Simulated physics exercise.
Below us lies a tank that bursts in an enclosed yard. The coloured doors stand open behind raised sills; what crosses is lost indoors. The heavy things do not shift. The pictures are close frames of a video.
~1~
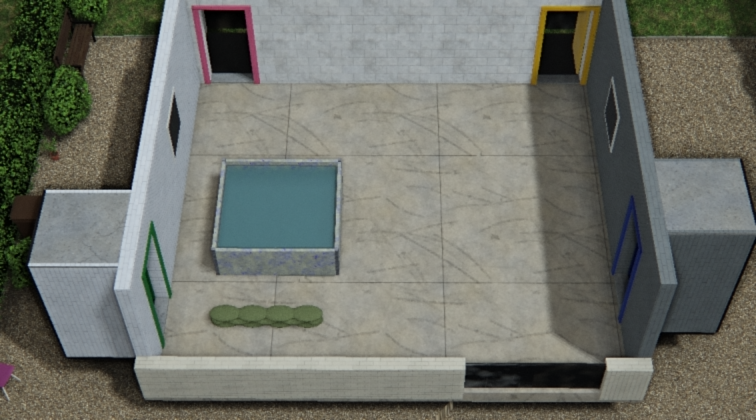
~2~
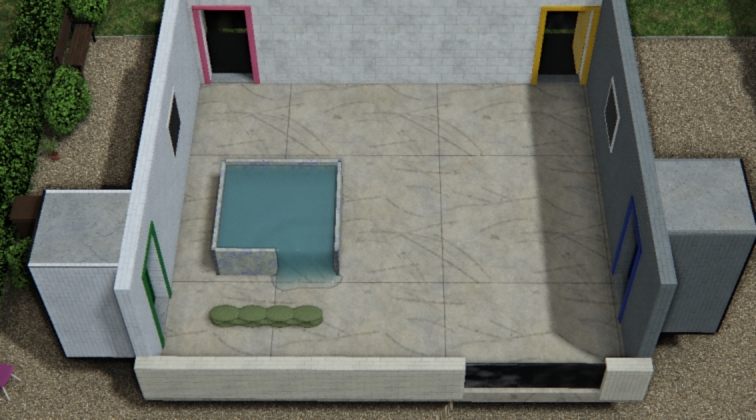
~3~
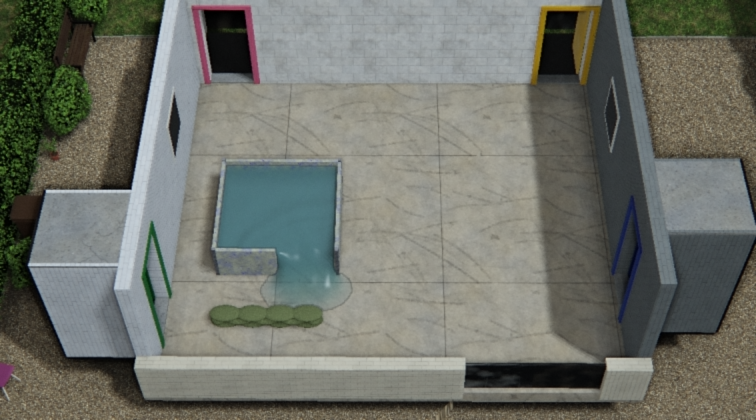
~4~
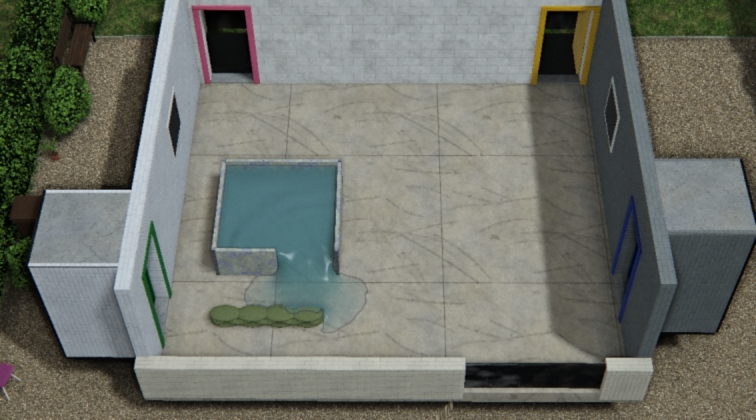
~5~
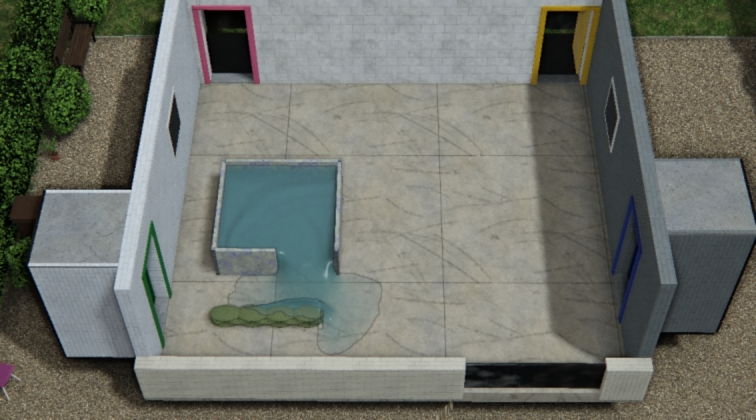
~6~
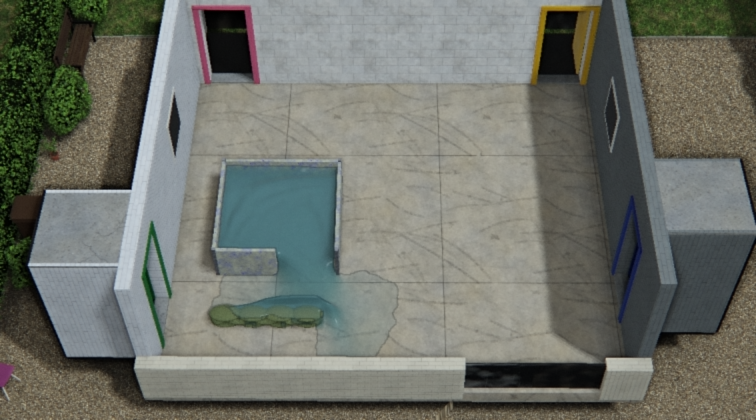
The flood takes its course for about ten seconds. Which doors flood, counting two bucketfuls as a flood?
The blue door floods; the pink door floods; the yellow door floods; the green door floods.
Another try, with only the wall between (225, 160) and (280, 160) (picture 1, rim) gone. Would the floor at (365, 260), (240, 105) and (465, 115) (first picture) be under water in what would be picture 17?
As listed: No water, under water, not flooded.
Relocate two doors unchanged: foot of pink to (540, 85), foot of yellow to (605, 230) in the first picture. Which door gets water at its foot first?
It is the one in green.
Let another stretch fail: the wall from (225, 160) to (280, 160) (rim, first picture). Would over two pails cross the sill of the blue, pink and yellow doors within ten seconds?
The blue door lets less in; the pink door is over; the yellow door lets more in.
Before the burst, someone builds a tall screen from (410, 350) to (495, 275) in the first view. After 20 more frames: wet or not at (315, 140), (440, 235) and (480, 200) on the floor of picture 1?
In turn: Clear, flooded, wet.
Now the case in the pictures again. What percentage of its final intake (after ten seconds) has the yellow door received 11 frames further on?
Close to 0 %.
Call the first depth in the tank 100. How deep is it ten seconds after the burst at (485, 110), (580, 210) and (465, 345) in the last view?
In that order: 8, 6 and 6 per cent.
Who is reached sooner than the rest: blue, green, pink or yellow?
I say the door marked green.
A moment on, water covers 15 % of the floor; the blue door not reached, the pink door not reached, the yellow door not reached, the green door under two buckets in.
Next, water covers 25 % of the floor; the blue door not reached, the pink door not reached, the yellow door not reached, the green door over two buckets in.
Then, water covers 40 % of the floor; the blue door under two buckets in, the pink door not reached, the yellow door not reached, the green door over two buckets in.
Later, water covers 60 % of the floor; the blue door over two buckets in, the pink door under two buckets in, the yellow door not reached, the green door far over two buckets in.
In the end, water covers 85 % of the floor; the blue door over two buckets in, the pink door over two buckets in, the yellow door over two buckets in, the green door far over two buckets in.
